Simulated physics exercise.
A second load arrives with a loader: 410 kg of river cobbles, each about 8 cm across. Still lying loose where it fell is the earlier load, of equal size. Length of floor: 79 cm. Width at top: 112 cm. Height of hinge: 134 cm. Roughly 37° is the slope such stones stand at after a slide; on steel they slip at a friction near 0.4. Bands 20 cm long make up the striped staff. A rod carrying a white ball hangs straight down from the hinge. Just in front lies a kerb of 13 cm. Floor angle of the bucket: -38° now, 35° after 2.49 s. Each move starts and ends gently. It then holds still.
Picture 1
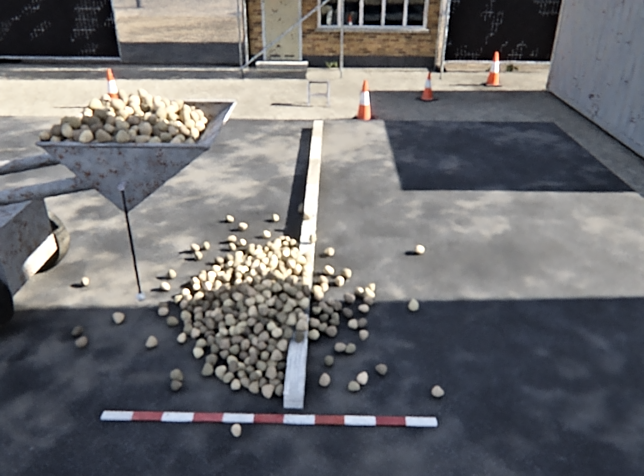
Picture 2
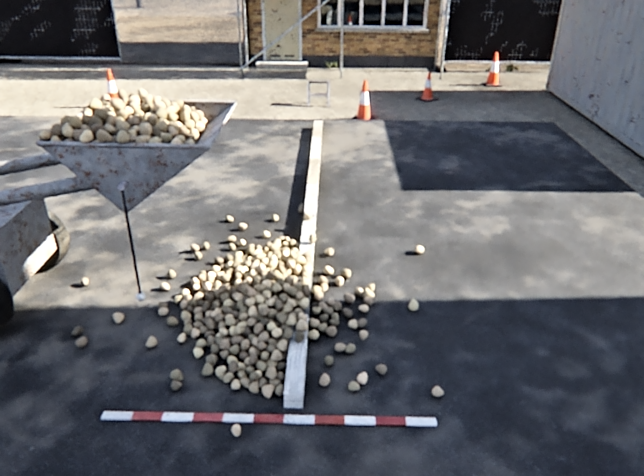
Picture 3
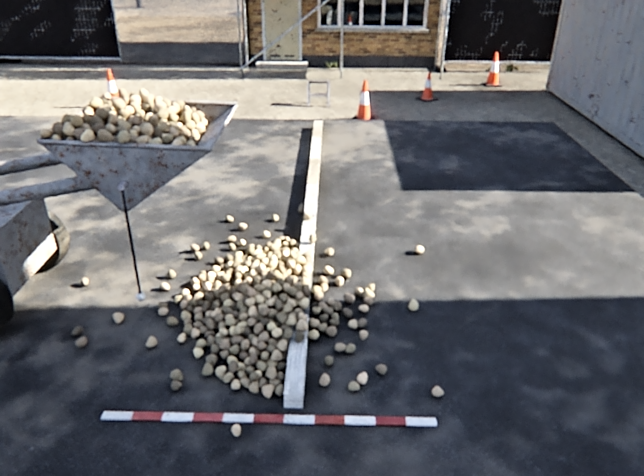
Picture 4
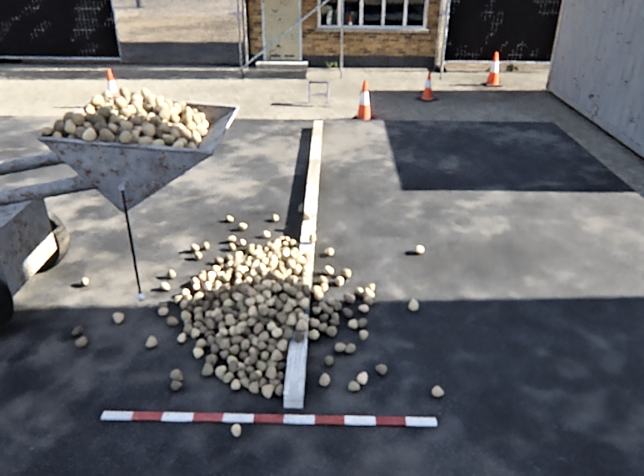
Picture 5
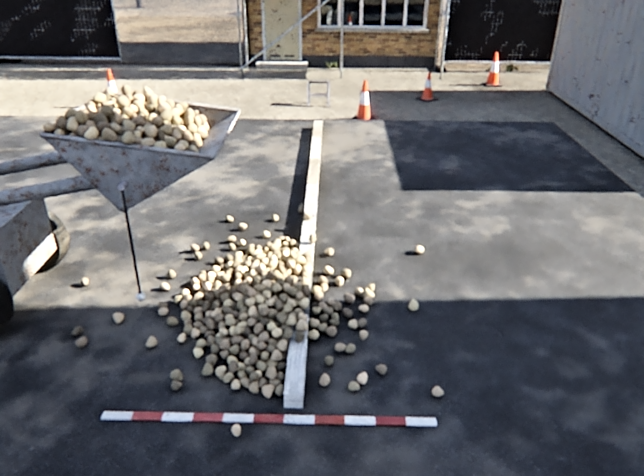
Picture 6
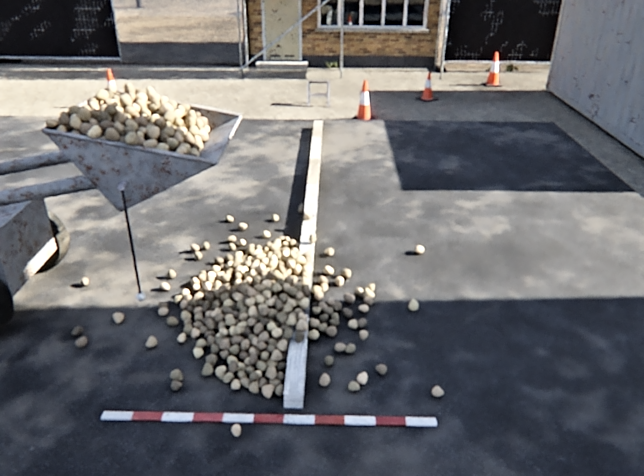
Grey metal bucket heaped with pale stones tilting slightly, its right edge dipping, above a still pile lying against a kerb.
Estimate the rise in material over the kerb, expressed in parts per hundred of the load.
Close to 30 parts in a hundred.
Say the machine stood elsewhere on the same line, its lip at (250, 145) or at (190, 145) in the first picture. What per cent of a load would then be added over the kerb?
First some 75, then 10 per cent.
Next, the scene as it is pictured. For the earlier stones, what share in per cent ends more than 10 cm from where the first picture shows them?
Roughly 15 percent.
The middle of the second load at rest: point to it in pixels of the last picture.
I'd say close to (275, 287).
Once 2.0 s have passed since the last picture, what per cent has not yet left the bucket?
Around 15 per cent of the load is still inside.
Then, 1.3 s after the last picture the floor is at 24°; in per cent of one load, 84 in the bucket, 110 on this side of the kerb, 7 over the kerb; the foremost stones are at (390, 309).
Then, 2.0 s after the last picture the floor is at 35°; in per cent of one load, 14 in the bucket, 170 on this side of the kerb, 18 over the kerb; the foremost stones are at (395, 312).
Then, 2.3 s after the last picture the floor is at 35°; in per cent of one load, 0 in the bucket, 173 on this side of the kerb, 28 over the kerb; the foremost stones are at (411, 304).
Then, 4.9 s after the last picture the floor is at 35°; in per cent of one load, 0 in the bucket, 164 on this side of the kerb, 37 over the kerb; the foremost stones are at (427, 301). Net gain over the kerb, 30.
